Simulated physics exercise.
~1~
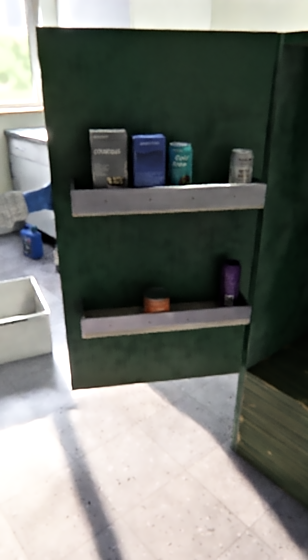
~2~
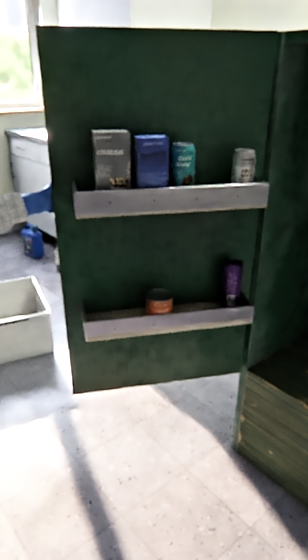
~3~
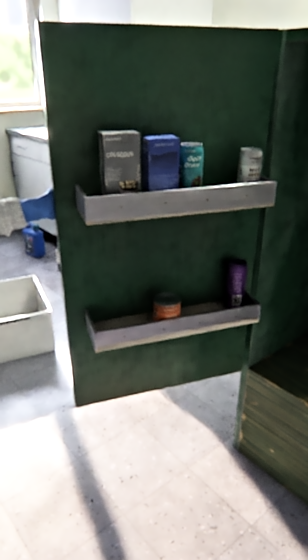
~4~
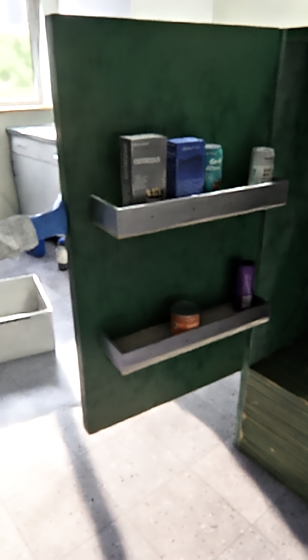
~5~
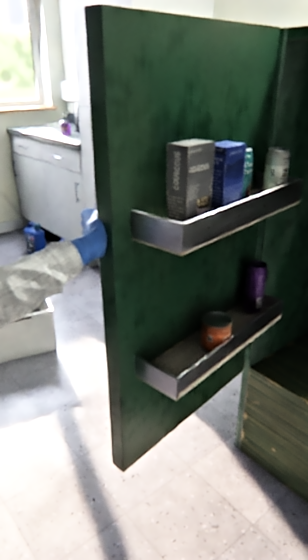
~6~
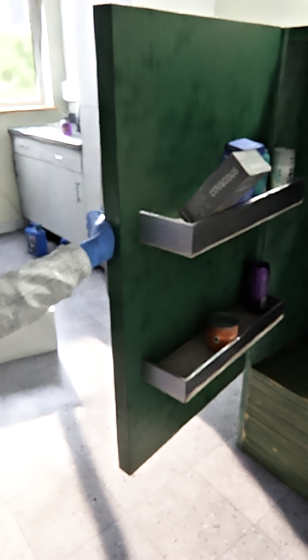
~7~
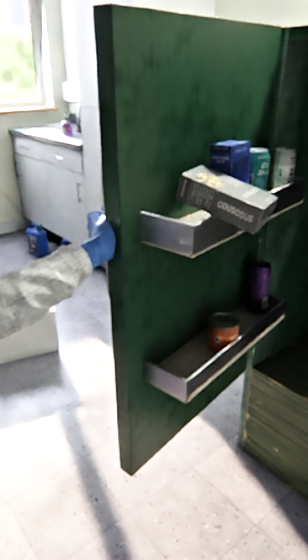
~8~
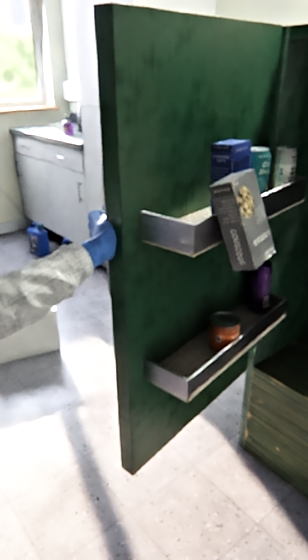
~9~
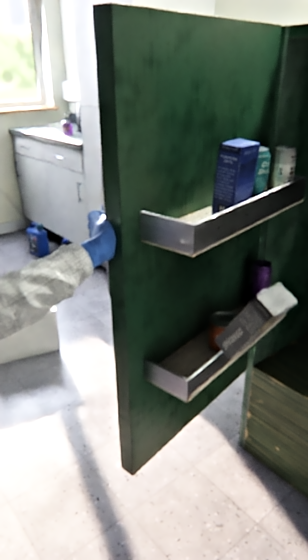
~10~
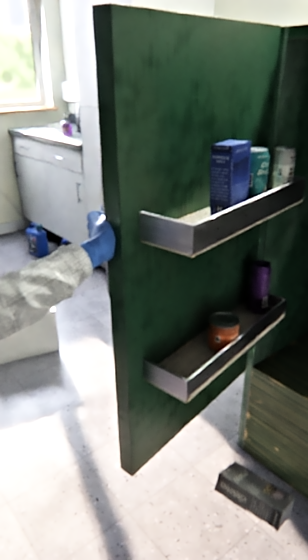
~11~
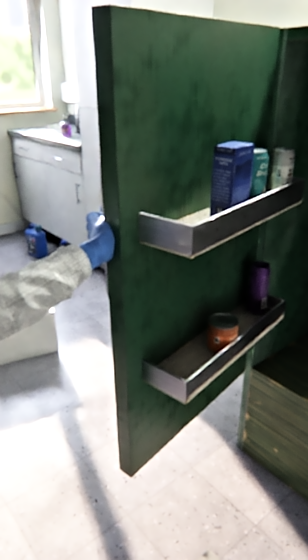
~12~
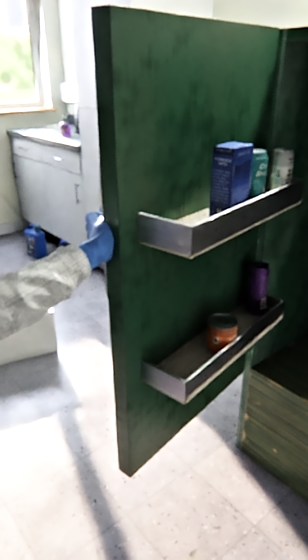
Gloved hand stopping a swinging green cabinet door, the grey carton toppling from the upper rack to the floor, other containers staying.
